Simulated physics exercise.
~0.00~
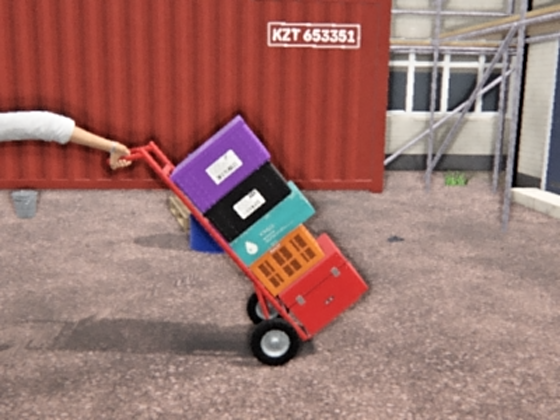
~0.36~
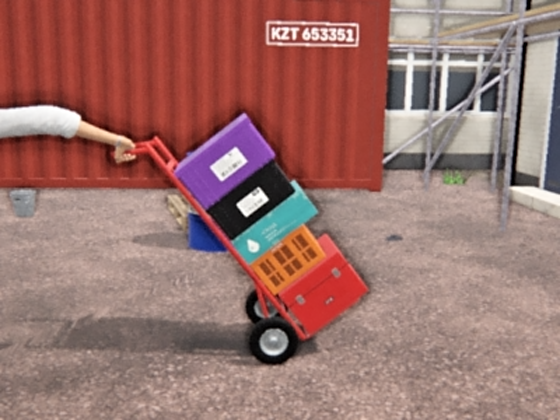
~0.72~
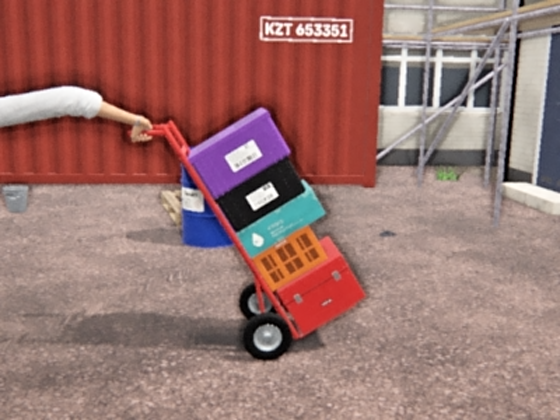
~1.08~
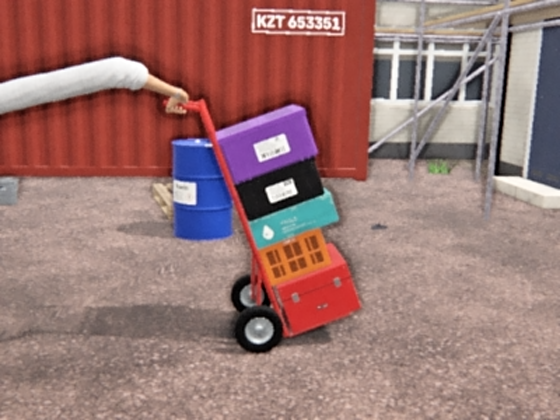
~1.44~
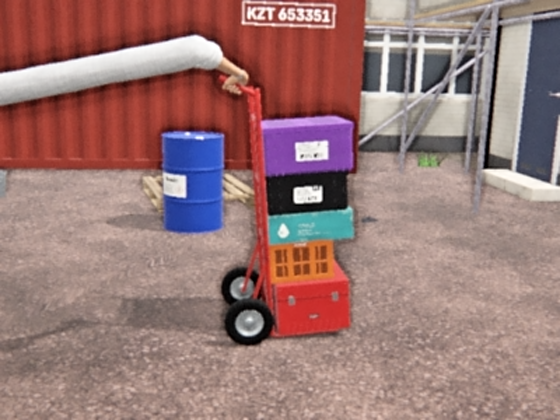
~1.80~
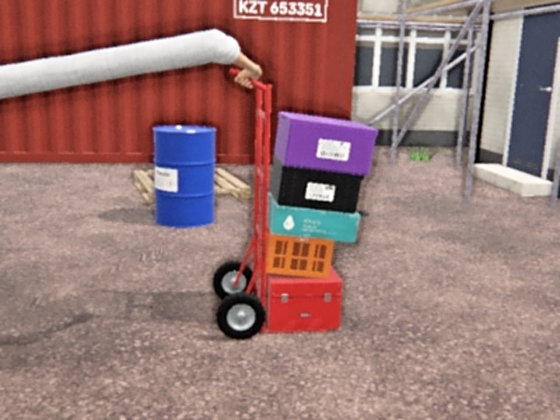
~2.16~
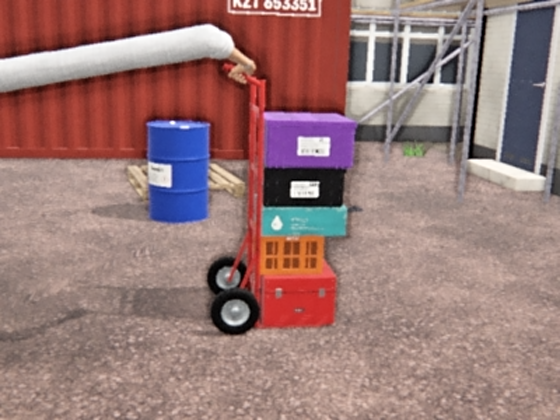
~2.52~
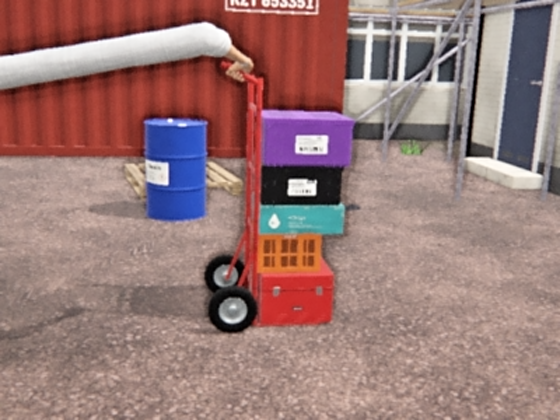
In a paved yard beside a red shipping container, a hand tips a leaning red sack truck upright, its stack of purple, black, turquoise, orange and red containers rocking briefly as it lands, then settling back, and all five stay stacked on the standing truck.
